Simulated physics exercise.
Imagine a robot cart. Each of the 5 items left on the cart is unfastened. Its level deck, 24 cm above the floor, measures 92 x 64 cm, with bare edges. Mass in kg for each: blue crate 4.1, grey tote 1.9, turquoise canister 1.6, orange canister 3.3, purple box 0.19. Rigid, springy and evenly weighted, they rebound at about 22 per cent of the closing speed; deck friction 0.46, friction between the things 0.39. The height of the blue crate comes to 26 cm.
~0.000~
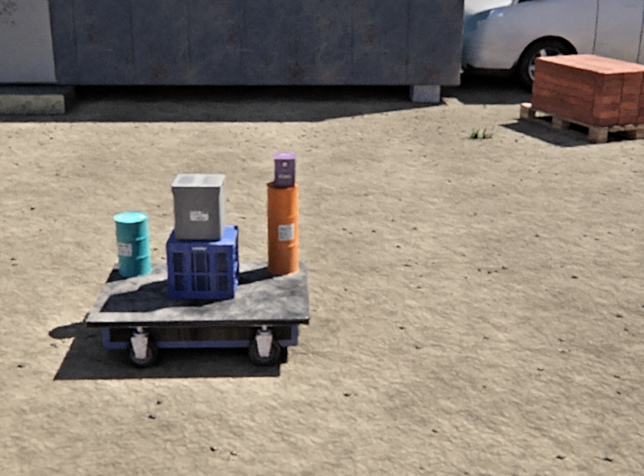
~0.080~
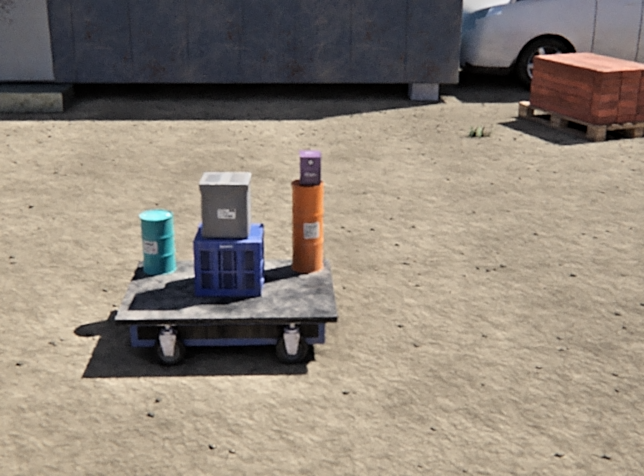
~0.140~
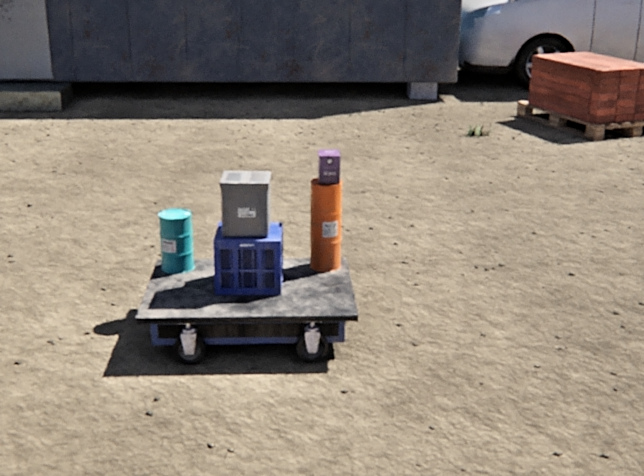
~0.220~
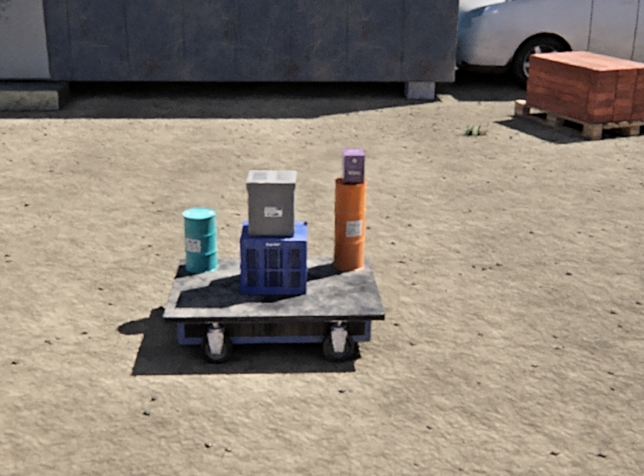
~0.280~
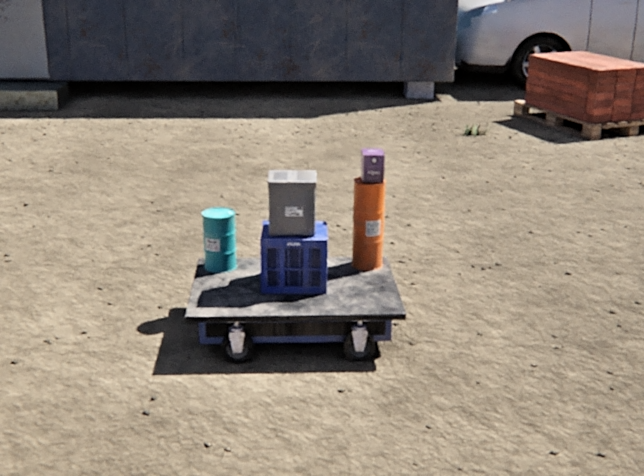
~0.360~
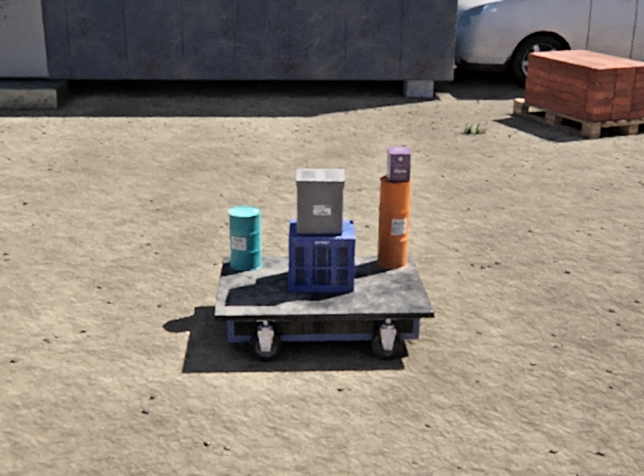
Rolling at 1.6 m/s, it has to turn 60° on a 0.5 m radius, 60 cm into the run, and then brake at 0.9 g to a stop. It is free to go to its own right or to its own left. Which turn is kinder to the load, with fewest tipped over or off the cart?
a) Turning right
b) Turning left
The answer is b.
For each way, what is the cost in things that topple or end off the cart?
Count for left: 3; count for right: 4.
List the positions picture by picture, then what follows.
In the first frame, 0 cm covered; blue crate (204, 261); grey tote (200, 208).
In the second frame, 13 cm covered; purple box (310, 168); turquoise canister (158, 242).
In the third frame, 22 cm covered; orange canister (326, 225); purple box (329, 167).
In the fourth frame, 35 cm covered; turquoise canister (201, 240); orange canister (349, 224).
In the fifth frame, 45 cm covered; purple box (373, 166); turquoise canister (220, 240).
In the sixth frame, 58 cm covered; blue crate (321, 255); grey tote (320, 202).
Turning left. At 0.66 s, 106 cm covered, turned 35°; grey tote slid 11 cm near (417, 192); blue crate slid 8 cm near (412, 240); orange canister leaning 53°.
After 1.06 s, 157 cm covered, turned 60°; orange canister now off the cart; grey tote leaning 16° near (484, 165); blue crate slid 15 cm near (453, 206).
After 1.46 s, 157 cm covered, turned 60°, stopped; grey tote now off the cart; blue crate slid 18 cm near (456, 202); turquoise canister slid 11 cm.
By the end (1.8 s), off the cart, grey tote, orange canister and purple box; not toppled but over 10 cm from the start, blue crate and turquoise canister. Seen from the same camera at the end, blue crate near (456, 202).
Turning right instead, grey tote, turquoise canister, orange canister and purple box tipped over or off the cart, 4 of 5 in all.
